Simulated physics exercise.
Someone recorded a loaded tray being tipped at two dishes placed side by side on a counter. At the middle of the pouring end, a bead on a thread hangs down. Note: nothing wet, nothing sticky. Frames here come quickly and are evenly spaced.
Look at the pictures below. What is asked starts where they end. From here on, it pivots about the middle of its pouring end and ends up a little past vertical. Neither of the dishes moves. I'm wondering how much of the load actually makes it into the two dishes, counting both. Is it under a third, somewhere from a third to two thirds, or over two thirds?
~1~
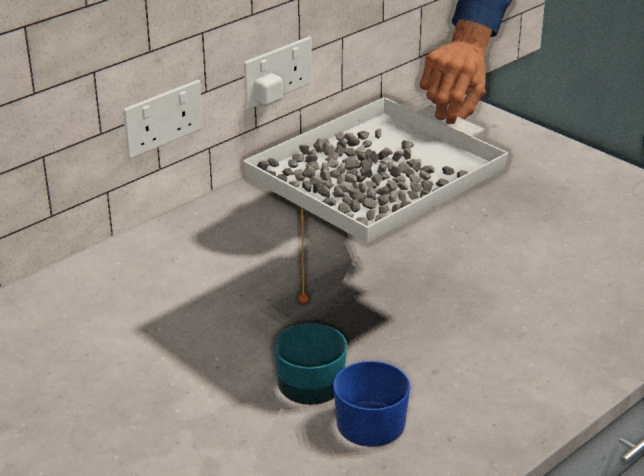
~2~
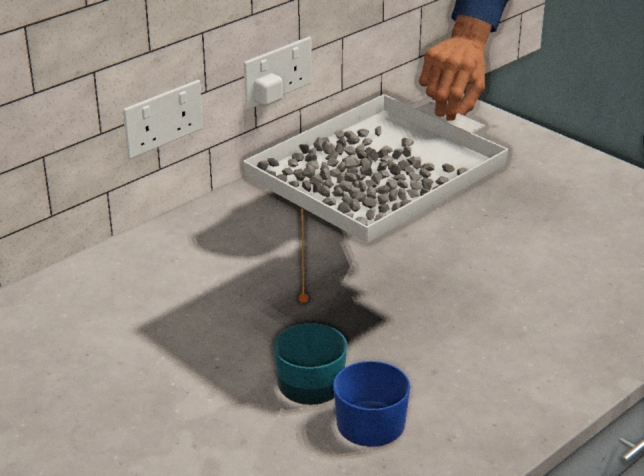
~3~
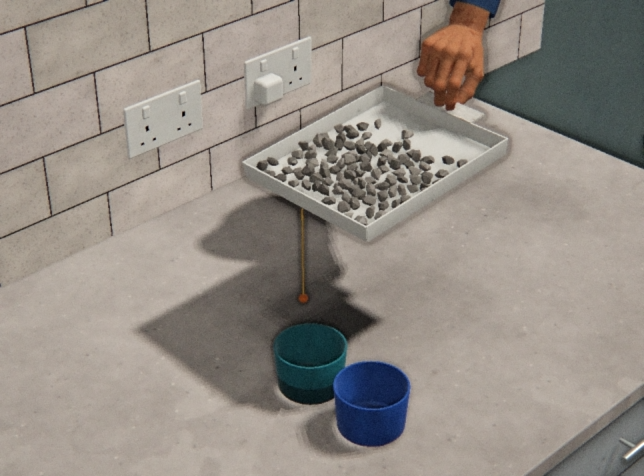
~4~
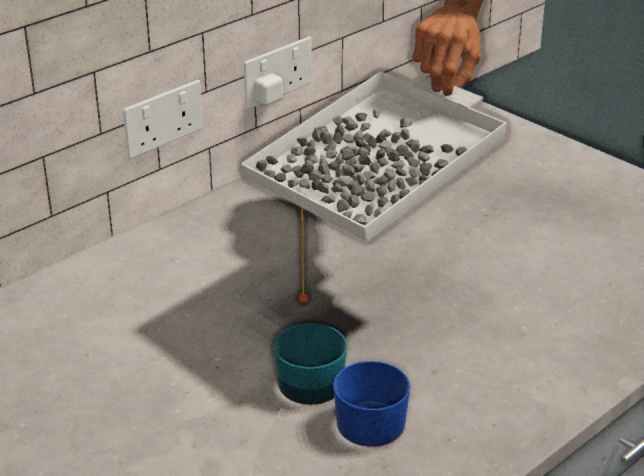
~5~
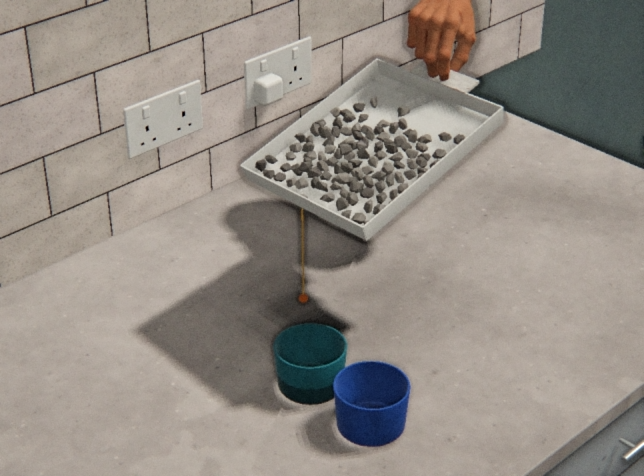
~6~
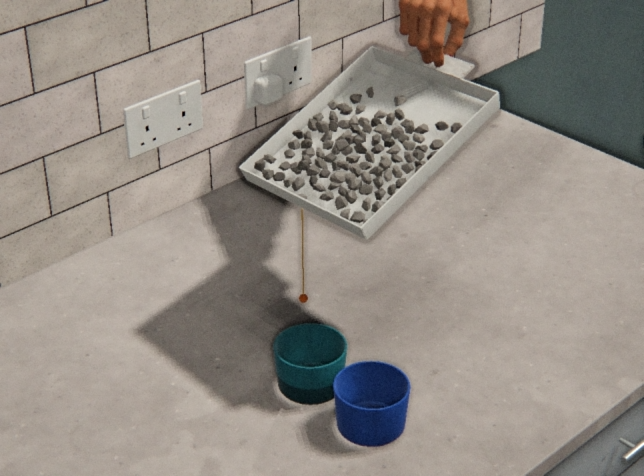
I'd say under a third makes it in.
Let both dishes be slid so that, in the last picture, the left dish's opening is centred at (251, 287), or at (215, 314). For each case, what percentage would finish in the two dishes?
10 and 60 in a hundred.
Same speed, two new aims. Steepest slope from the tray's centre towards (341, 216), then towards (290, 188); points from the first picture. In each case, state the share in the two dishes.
The first try gives close to 60 per cent, the second close to 0 per cent.
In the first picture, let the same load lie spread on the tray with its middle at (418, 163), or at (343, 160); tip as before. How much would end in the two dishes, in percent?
In order, about 20 and 10 in a hundred.
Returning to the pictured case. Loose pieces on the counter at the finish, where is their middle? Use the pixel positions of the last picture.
Close to (217, 364).
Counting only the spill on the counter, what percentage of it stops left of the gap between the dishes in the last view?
That would be roughly 100 per cent.
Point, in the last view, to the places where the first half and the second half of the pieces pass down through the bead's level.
Starting near (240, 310), moving on to near (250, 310).
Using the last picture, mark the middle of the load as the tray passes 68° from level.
I'd mark it close to (305, 160).
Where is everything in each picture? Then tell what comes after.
Corners of the pouring end at (246, 161) and (367, 226), level; middle of the load at (359, 178), bits of gravel; left dish at (284, 377); right dish at (345, 419); bead on its thread at (303, 298), in the first picture.
Corners of the pouring end at (246, 161) and (367, 226), level; middle of the load at (359, 177), in the second picture.
Corners of the pouring end at (245, 162) and (366, 226), tipped barely, lowest at the left corner; middle of the load at (358, 174), in the third picture.
Corners of the pouring end at (244, 163) and (365, 225), tipped a little, lowest at the left corner; middle of the load at (357, 168), in the fourth picture.
Corners of the pouring end at (243, 165) and (363, 226), tipped clearly, lowest at the left corner; middle of the load at (356, 164), in the fifth picture.
Corners of the pouring end at (242, 167) and (361, 226), tipped clearly, lowest at the left corner; middle of the load at (354, 159); left dish at (284, 377); right dish at (345, 419), in the sixth picture.
Soon, tray tipped steeply; all on the tray.
A while on, tray tipped past a quarter turn; a small part on the tray; a stray few in the left dish; about half outside both; about a quarter in the air.
Towards the end, tray tipped past a quarter turn; a small part in the left dish; nearly all outside both.
Finally, tray tipped past a quarter turn; none in the right dish; a small part in the left dish; nearly all outside both.
